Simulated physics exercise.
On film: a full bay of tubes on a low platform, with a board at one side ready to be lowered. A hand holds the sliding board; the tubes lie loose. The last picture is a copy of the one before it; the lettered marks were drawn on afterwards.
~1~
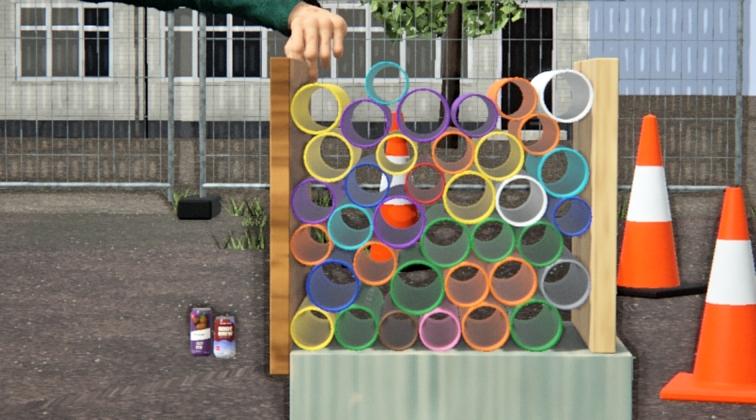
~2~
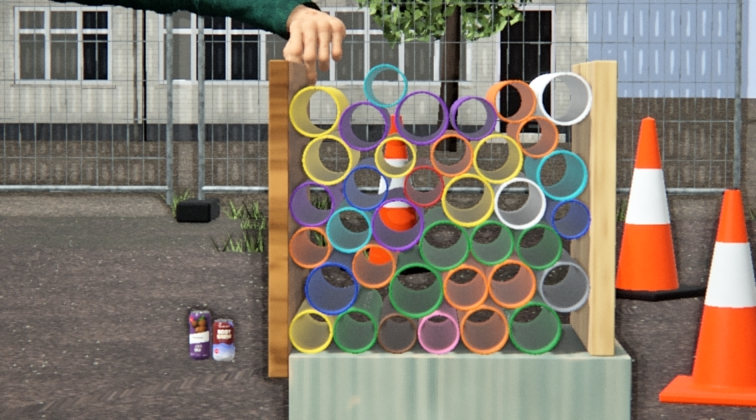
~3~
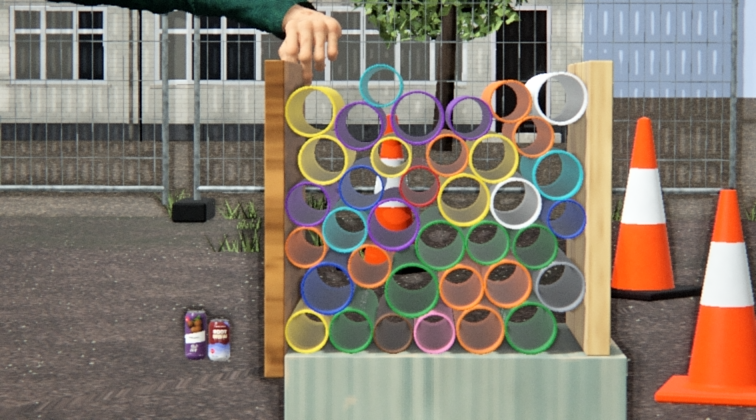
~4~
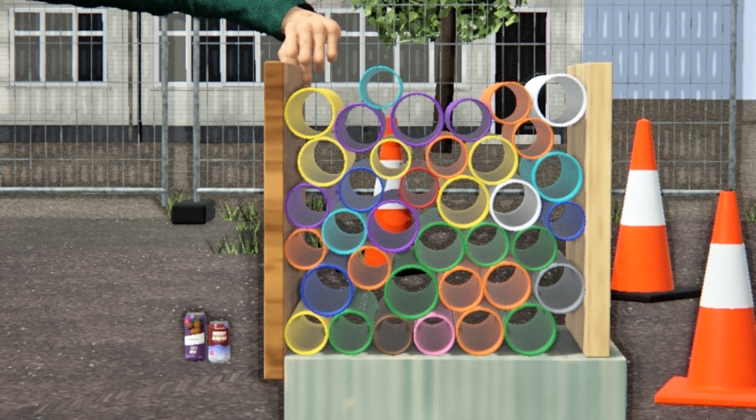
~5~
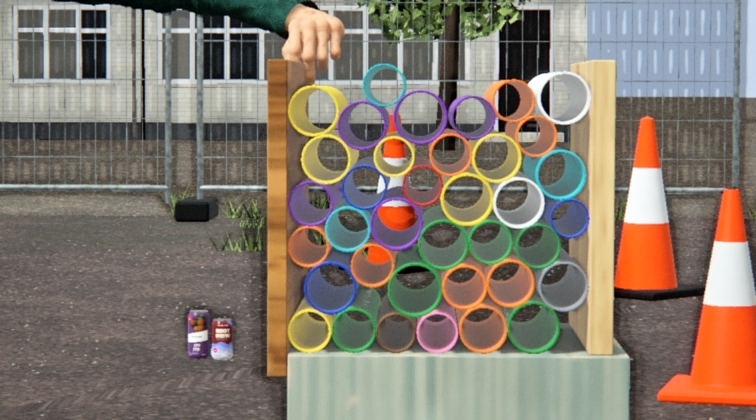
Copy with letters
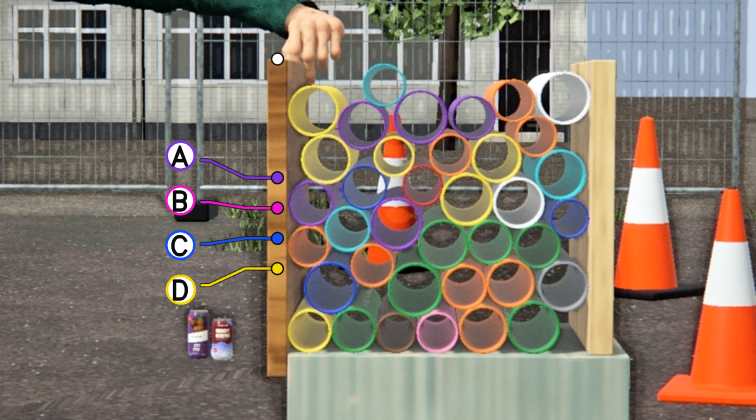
On a paved yard by a wire fence, a hand rests at the top of an upright wooden board beside stacked colourful tubes on a low platform; the view shifts very slightly, while hand, board and tubes stay practically still.
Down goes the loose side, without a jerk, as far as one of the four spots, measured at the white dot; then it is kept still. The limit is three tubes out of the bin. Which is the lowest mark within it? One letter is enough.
Slide it to B.
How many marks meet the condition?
The number is two.
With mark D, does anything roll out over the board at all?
Yes, at D.
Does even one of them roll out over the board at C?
Yes.
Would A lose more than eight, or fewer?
It loses fewer than eight.
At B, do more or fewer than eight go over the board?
Fewer than eight.
On the marked copy, A at (277, 178); B at (277, 208); C at (277, 238); D at (277, 269); the white dot at (277, 59).
With B. Early on, top of the board (288, 126).
Further on, top of the board (288, 204).
At the end, top of the board (288, 208), one out over the board.
As for the rest, A one out over the board; C more than three out over the board; D more than three out over the board.
